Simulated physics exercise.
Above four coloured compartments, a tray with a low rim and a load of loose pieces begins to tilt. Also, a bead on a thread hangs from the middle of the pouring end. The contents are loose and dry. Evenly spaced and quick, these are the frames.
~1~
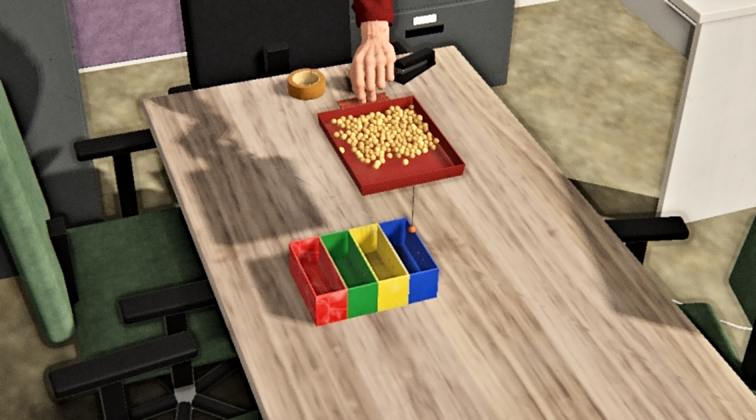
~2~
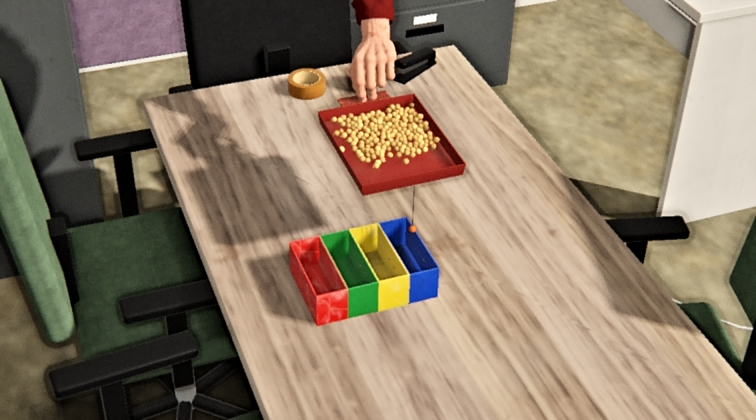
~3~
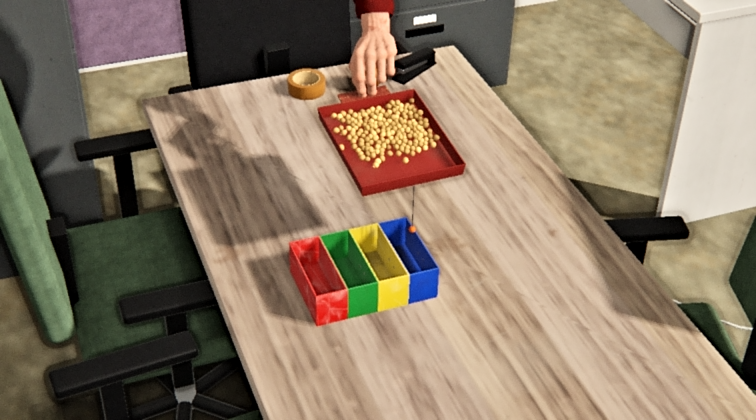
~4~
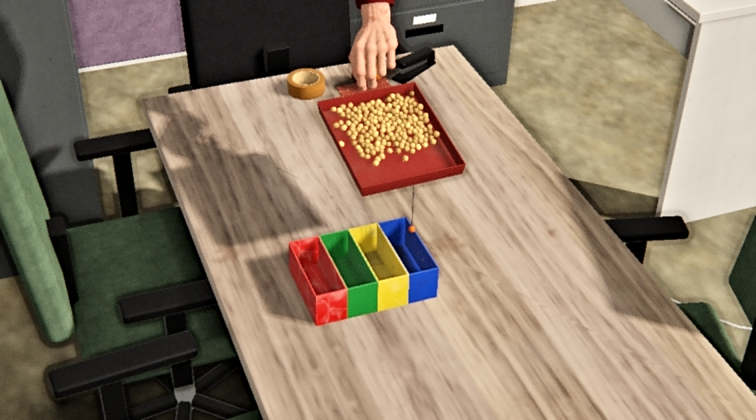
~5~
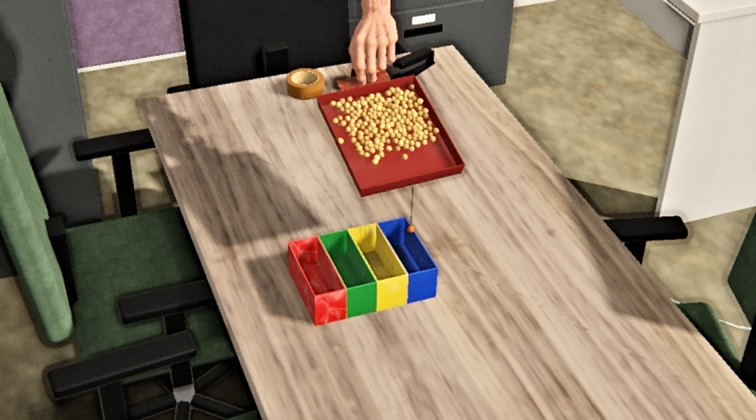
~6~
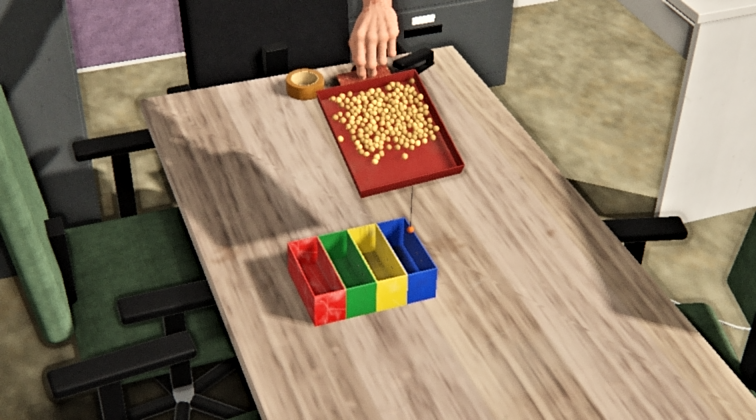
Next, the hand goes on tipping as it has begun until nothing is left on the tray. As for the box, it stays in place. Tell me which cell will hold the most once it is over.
The yellow cell will hold the most.
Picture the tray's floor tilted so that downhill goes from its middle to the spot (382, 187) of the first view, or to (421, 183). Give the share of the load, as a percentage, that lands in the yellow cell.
60 %, give or take, and then 10 %.
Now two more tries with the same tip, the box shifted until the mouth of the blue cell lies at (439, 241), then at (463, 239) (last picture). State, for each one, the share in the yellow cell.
First placement: 30 per cent; second placement: 20 per cent.
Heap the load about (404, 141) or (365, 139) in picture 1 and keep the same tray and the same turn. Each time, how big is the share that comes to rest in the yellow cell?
Respectively 40 and 40 in a hundred.
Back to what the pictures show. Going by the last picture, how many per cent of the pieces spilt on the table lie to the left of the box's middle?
That would be roughly 0 per cent.
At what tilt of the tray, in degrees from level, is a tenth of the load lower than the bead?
Somewhere near 95°.
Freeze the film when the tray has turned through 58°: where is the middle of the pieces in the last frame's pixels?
The load is centred about (397, 170).
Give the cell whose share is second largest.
The cell in blue.
Shortly afterwards, tray tipped steeply; all but a few on the tray; only a few in the green cell; only a few in the yellow cell; only a few falling or outside the box.
Next, tray tipped right over; the bulk on the tray; a little in the yellow cell; only a few in the blue cell; only a few in the green cell; only a few in the red cell; only a few falling or outside the box.
Some moments later, tray tipped past a quarter turn; near a third in the yellow cell; near a quarter in the blue cell; a little in the green cell; only a few in the red cell; near a quarter falling or outside the box.
In the end, tray tipped past a quarter turn; near a third in the yellow cell; near a quarter in the blue cell; a little in the green cell; only a few in the red cell; near a quarter outside the box.
